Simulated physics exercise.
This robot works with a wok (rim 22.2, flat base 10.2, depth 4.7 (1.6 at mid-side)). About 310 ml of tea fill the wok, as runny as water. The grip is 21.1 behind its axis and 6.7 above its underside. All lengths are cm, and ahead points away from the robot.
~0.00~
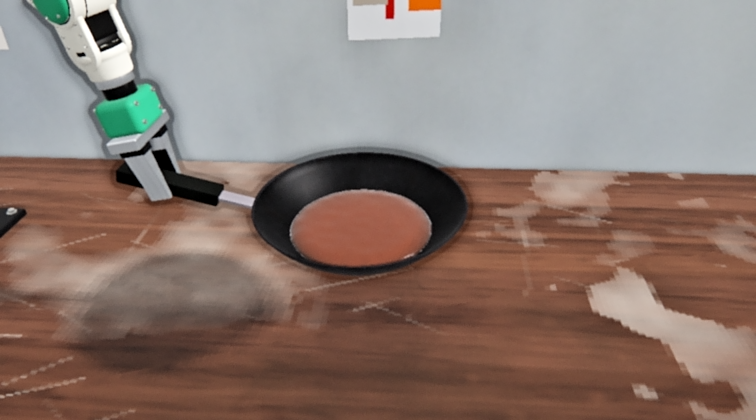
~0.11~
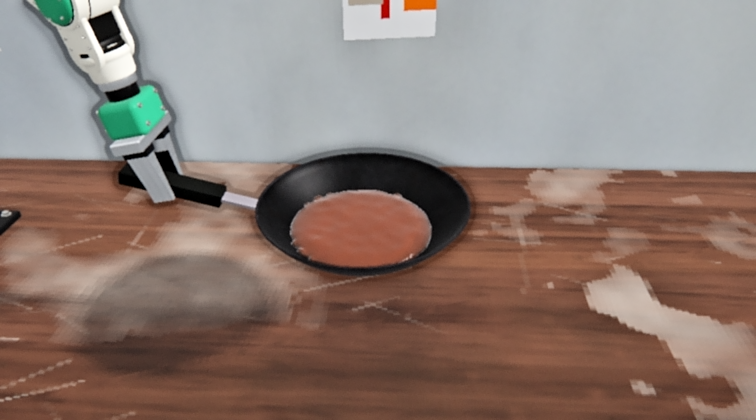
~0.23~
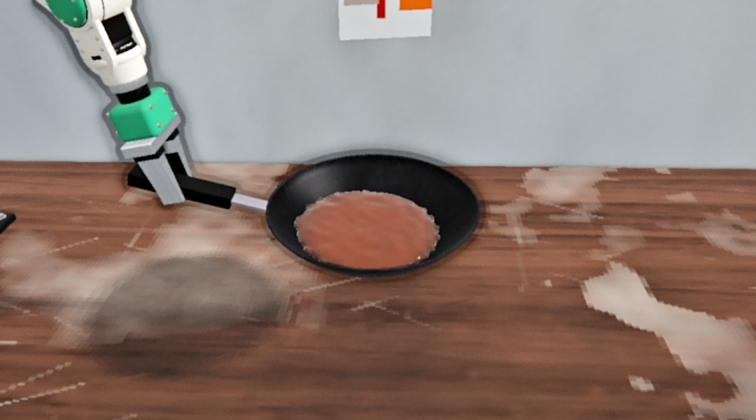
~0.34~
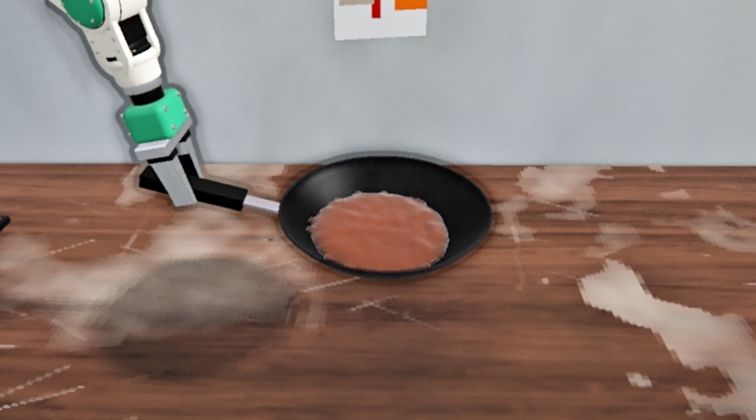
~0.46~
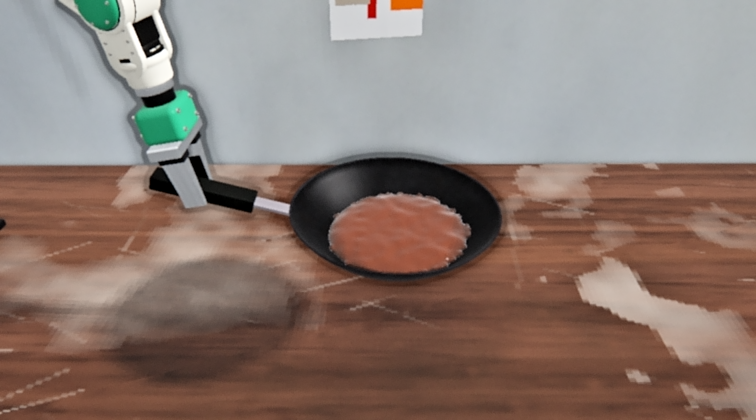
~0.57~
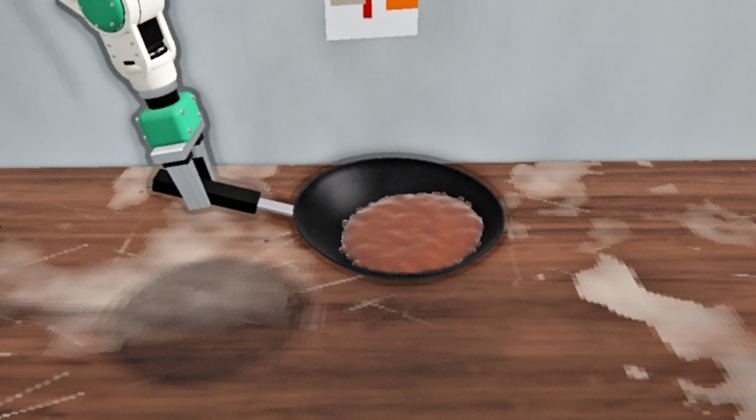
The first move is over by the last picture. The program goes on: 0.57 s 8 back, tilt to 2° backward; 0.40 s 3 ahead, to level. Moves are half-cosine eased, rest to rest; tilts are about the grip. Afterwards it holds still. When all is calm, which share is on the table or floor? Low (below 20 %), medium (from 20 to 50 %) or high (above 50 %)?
A low share, below 20 %, ends on the table or floor.
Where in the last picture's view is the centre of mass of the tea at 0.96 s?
Near (342, 226).
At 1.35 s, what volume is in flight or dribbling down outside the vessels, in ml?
About 0 ml.
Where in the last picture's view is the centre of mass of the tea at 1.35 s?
Around (318, 226).
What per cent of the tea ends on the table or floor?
About 5 %.
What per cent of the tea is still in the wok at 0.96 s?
Some 100 per cent.
After 0.96 s, tilted 1° backward, liquid up to 15 above the table; 310 ml in the wok.
After 1.35 s, level, liquid up to 16 above the table; 305 ml in the wok, 5 ml on the table or floor.
After 1.74 s, level, liquid up to 16 above the table; 295 ml in the wok, 10 ml on the table or floor, 5 ml in the air or running down outside.
After 2.54 s, level, liquid up to 15 above the table; 295 ml in the wok, 15 ml on the table or floor.
At rest, 295 ml in the wok, 15 ml on the table or floor. That is 5 % on the table or floor.
